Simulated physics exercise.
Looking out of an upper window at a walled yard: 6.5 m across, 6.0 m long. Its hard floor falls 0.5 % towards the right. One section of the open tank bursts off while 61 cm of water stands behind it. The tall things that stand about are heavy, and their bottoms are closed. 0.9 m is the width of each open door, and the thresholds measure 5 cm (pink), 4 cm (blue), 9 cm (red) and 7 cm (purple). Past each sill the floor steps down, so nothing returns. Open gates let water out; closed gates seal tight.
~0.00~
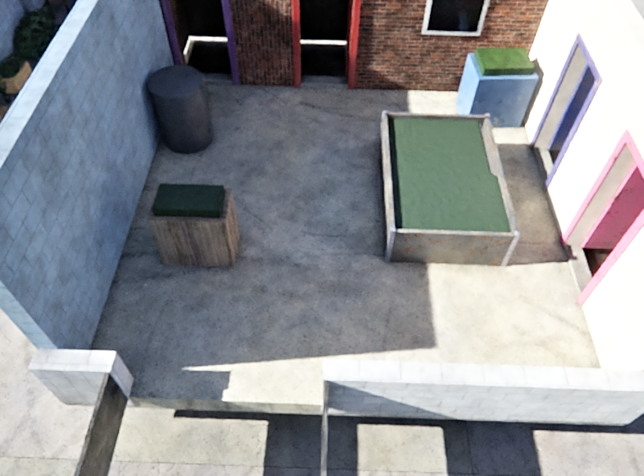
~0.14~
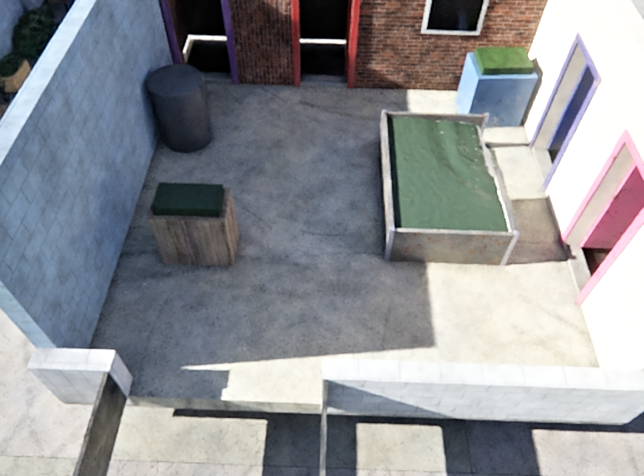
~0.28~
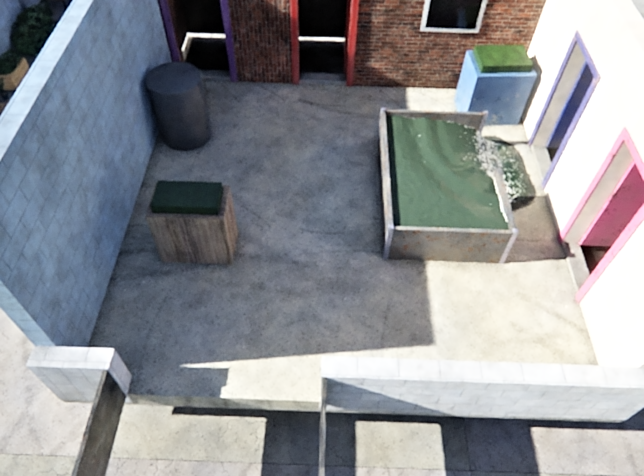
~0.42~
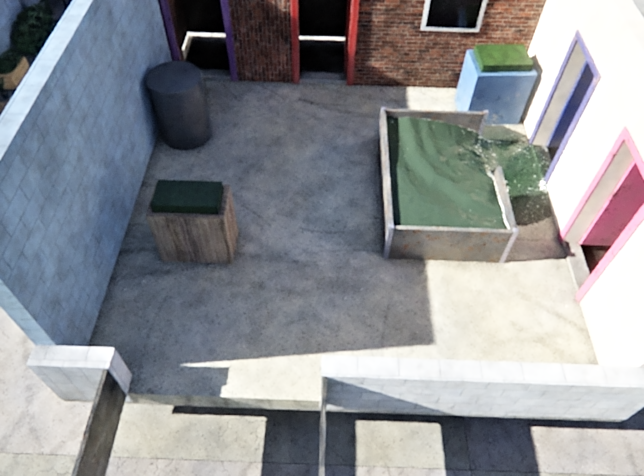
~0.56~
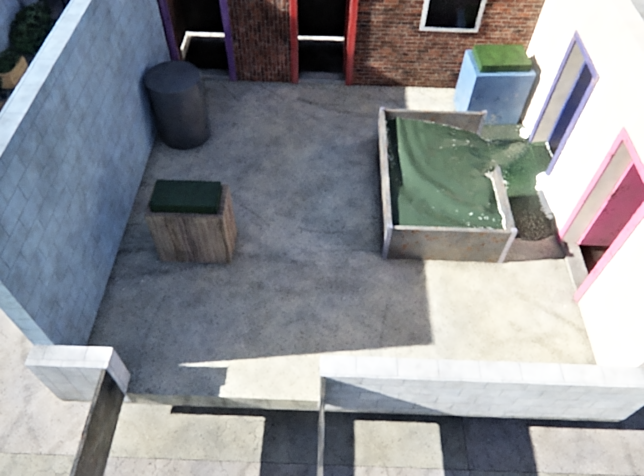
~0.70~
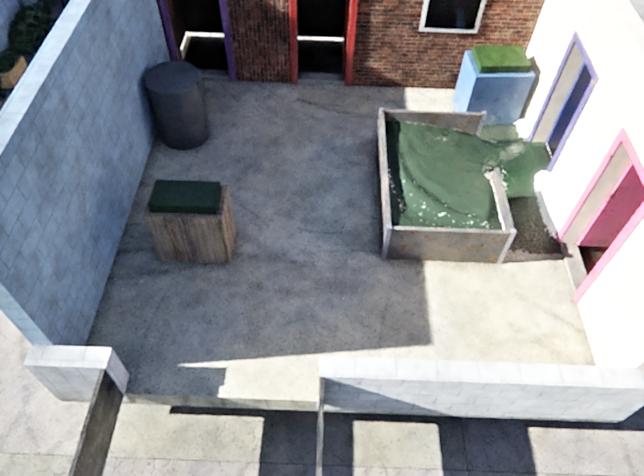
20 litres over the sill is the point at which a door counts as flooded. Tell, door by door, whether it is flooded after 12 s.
Pink door - no; blue door - yes; red door - no; purple door - no.
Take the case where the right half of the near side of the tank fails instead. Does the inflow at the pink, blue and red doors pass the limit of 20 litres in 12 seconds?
Outcomes - pink: Exceeded, blue: Exceeded, red: Not exceeded.
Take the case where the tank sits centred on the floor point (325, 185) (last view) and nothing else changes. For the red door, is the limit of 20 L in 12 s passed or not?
Against the limit, the red door gets no more than that.
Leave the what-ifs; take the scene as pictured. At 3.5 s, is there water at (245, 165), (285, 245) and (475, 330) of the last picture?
First spot bone dry, second bone dry, third soaked.
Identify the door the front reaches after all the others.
The purple door.
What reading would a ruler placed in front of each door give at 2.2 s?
Depths in cm: Pink 4, blue 28, red 0, purple 0.
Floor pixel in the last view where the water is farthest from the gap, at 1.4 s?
That would be close to (578, 339).
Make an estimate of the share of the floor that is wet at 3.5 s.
Some 35 per cent of the floor is wet.
After 1.4 s water covers 10 % of the floor and is deepest (39 cm) near (518, 136); pink door 6 cm at the sill, 0 L in, blue door 26 cm at the sill, 269 L in, red door not reached, purple door not reached.
After 2.2 s water covers 20 % of the floor and is deepest (32 cm) near (516, 129); pink door 4 cm at the sill, 0 L in, blue door 28 cm at the sill, 524 L in, red door not reached, purple door not reached.
After 3.5 s water covers 35 % of the floor and is deepest (23 cm) near (534, 188); pink door 4 cm at the sill, 0 L in, blue door 23 cm at the sill, 789 L in, red door 2 cm at the sill, 0 L in, purple door not reached.
After 7.0 s water covers 65 % of the floor and is deepest (13 cm) near (522, 150); pink door 3 cm at the sill, 0 L in, blue door 13 cm at the sill, 1078 L in, red door 4 cm at the sill, 0 L in, purple door 6 cm at the sill, 0 L in.
After 12.0 s water covers 90 % of the floor and is deepest (7 cm) near (534, 188); pink door 3 cm at the sill, 0 L in, blue door 7 cm at the sill, 1174 L in, red door 4 cm at the sill, 0 L in, purple door 4 cm at the sill, 0 L in.
